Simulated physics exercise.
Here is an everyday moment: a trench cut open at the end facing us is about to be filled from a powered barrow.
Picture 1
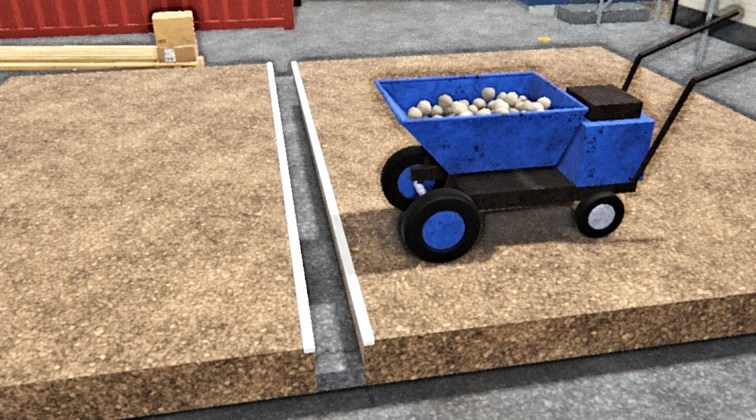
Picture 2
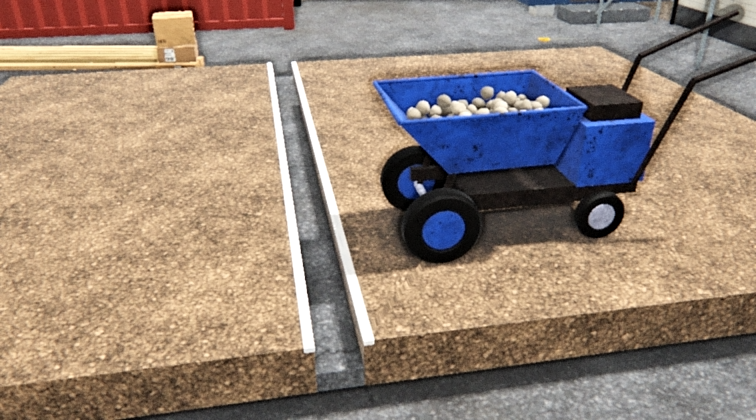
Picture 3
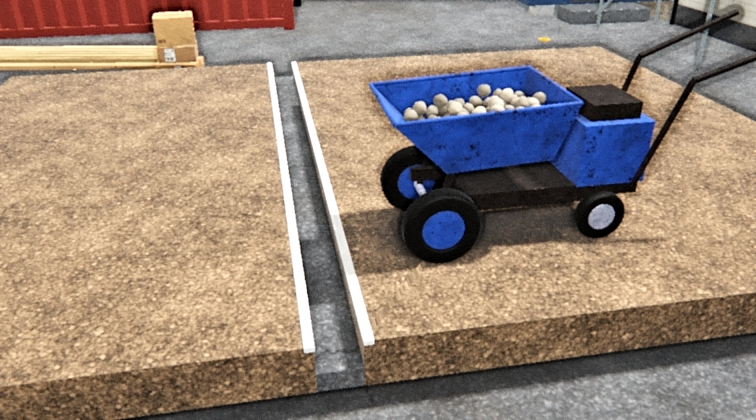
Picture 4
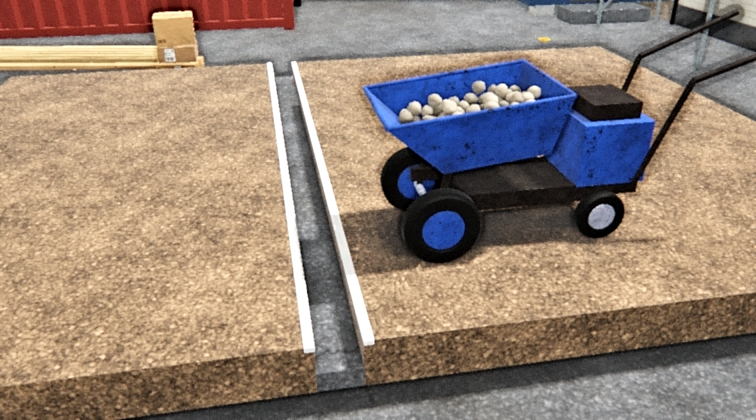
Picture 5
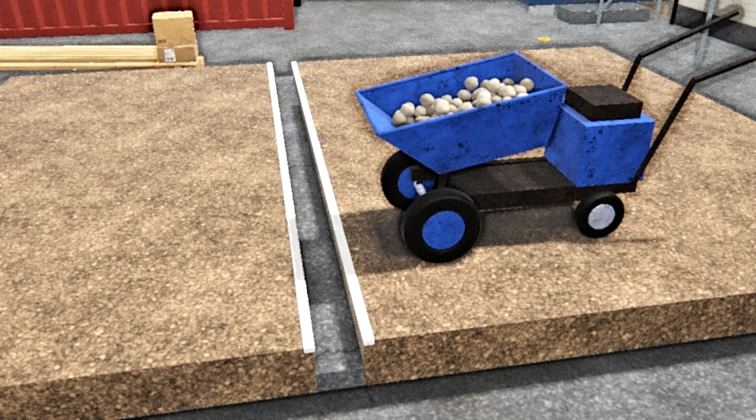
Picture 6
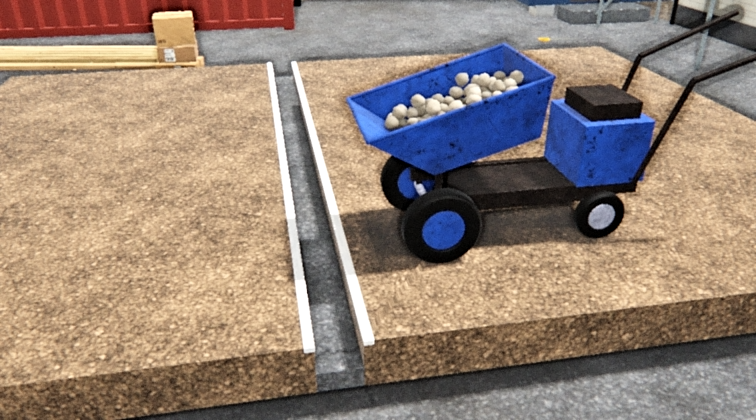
The blue skip of pebbles on a barrow tilts gradually left toward a narrow trench.
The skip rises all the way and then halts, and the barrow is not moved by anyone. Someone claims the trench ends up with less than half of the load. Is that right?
Right.
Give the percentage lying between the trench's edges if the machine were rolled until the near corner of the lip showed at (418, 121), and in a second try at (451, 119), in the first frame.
The share would be near 50 percent, and then near 60 percent.
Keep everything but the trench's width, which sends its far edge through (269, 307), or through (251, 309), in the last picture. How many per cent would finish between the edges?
Around 80 percent first, around 90 percent second.
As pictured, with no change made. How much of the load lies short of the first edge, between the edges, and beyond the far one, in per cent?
I get 0 % short, 30 % between and 55 % beyond.
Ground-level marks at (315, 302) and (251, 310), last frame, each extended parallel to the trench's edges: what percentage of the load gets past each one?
Estimate, first then second: 60 %, 20 %.
Shortly afterwards, skip tipped steeply; the whole lot in the skip.
Next, skip tipped right over; the bulk in the skip; only a few in or heaped over the trench; a little beyond it; only a few falling.
Some moments later, skip tipped right over; near a quarter in the skip; near a quarter in or heaped over the trench; near half beyond it.
In the end, skip tipped right over; a little in the skip; near a quarter in or heaped over the trench; near half beyond it.
